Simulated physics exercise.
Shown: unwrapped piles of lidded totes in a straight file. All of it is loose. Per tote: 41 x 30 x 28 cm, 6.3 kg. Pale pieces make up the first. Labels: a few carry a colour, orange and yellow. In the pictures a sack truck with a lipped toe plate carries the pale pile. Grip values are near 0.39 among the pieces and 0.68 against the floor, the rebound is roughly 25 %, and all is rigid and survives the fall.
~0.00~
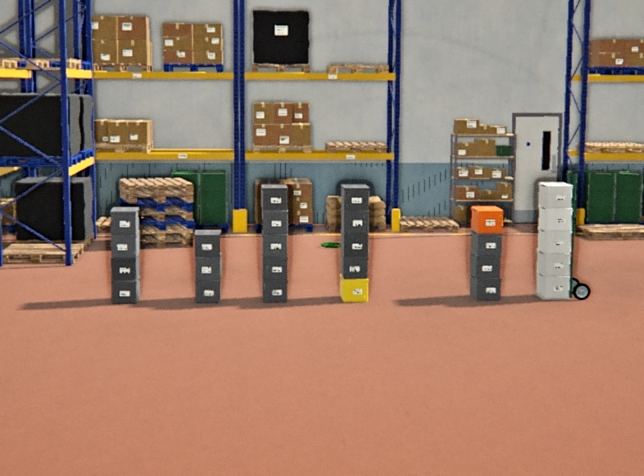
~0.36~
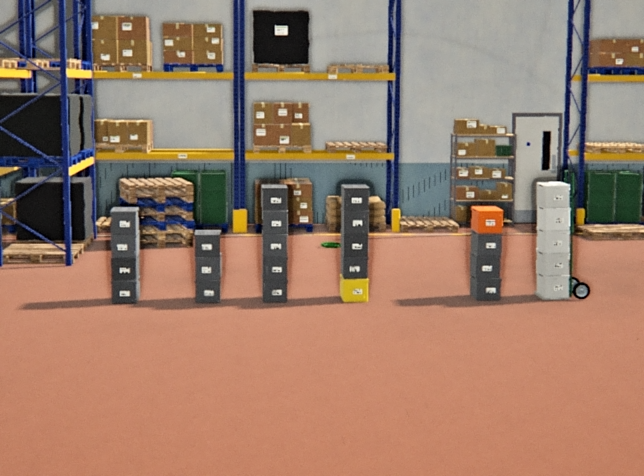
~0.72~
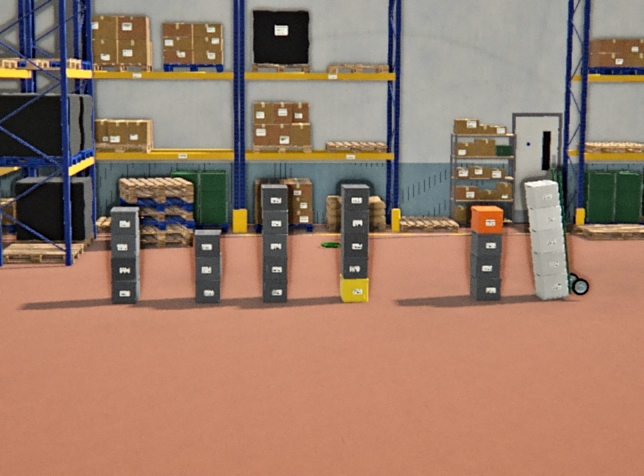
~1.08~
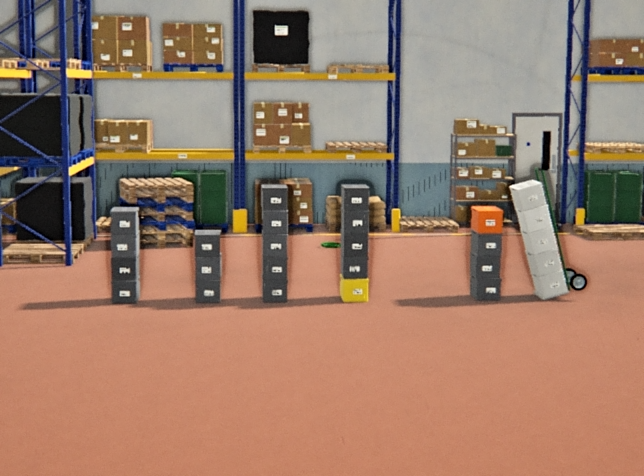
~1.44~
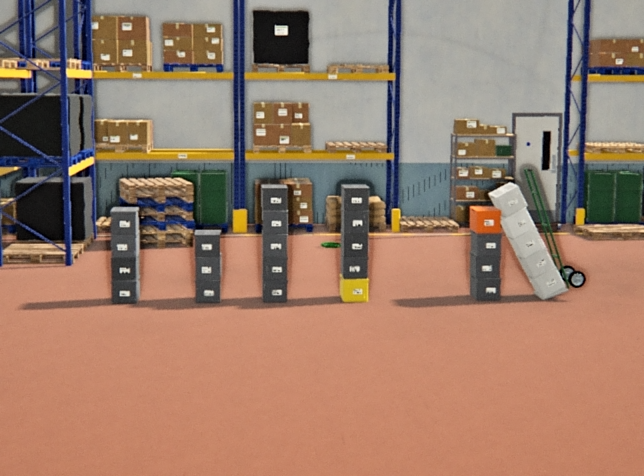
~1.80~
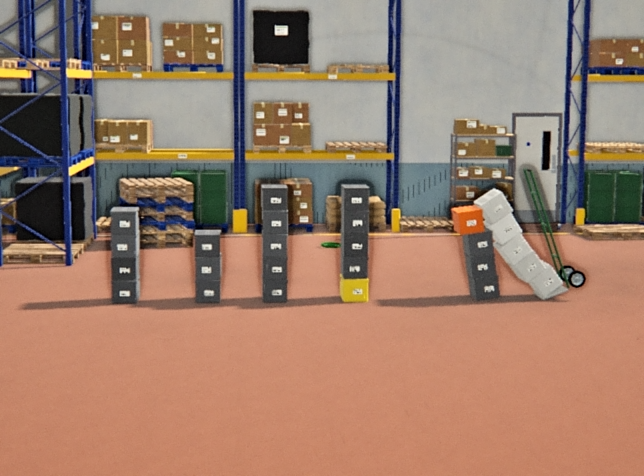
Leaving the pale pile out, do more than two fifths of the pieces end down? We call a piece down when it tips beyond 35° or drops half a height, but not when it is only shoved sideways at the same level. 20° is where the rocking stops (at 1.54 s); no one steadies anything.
No.
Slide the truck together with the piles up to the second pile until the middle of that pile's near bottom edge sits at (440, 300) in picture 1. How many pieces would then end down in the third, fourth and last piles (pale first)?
Pile by pile, you'd see third at 4, fourth at 4 and last at 2 down.
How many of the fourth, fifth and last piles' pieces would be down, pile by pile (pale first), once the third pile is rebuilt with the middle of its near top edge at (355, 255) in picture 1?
Down by pile: Fourth 0, fifth 0, last 0.
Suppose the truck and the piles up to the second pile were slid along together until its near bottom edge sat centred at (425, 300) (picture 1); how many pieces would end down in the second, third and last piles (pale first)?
Down by pile: Second 4, third 4, last 3.
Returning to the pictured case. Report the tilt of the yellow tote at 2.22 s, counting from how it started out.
0°.
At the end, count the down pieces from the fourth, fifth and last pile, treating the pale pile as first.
For the fourth pile 0, for the fifth pile 0, for the last pile 0.
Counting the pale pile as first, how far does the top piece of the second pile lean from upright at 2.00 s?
Tilt: Near 20 degrees.
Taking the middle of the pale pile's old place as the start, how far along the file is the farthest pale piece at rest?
200 cm.
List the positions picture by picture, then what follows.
In the first frame (pixels give the middle of a visible side), truck frame (574, 198) 0° forward; yellow tote (356, 291); orange tote (491, 222); none of the others has stirred.
Truck frame (572, 198) 1° forward; orange tote (491, 222), in the second frame.
Truck frame (561, 195) 7° forward, top of the pale pile leaning 7°; orange tote (491, 222); none of the others has stirred, in the third frame.
Truck frame (548, 194) 15° forward, top of the pale pile leaning 15°; orange tote (491, 222); none of the others has stirred, in the fourth frame.
Truck frame (539, 195) 20° forward, top of the pale pile leaning 28°; orange tote (489, 222); none of the others has stirred, in the fifth frame.
Truck frame (538, 195) 20° forward, top of the pale pile leaning 34°; orange tote (472, 222) 8° from how it stood; yellow tote (356, 291); steepest lean 8°, the tote at (484, 266); movement in 4 of them, in the sixth frame.
After 2.00 s, 5 of the pale pile down; none of the 21 other totes down, 4 disturbed; orange tote 18° from how it stood.
After 2.22 s, 5 of the pale pile down; 4 of the 21 other totes down; orange tote 42° from how it stood, 21 cm lower.
After 2.52 s, 5 of the pale pile down; 4 of the 21 other totes down; orange tote on its side.
In the end (3.2 s), 5 of the pale pile down; 4 of the 21 other totes down; orange tote on its side; yellow tote unmoved. That is 19 per cent. From the last view, middles, orange tote near (379, 286), yellow tote near (354, 288).
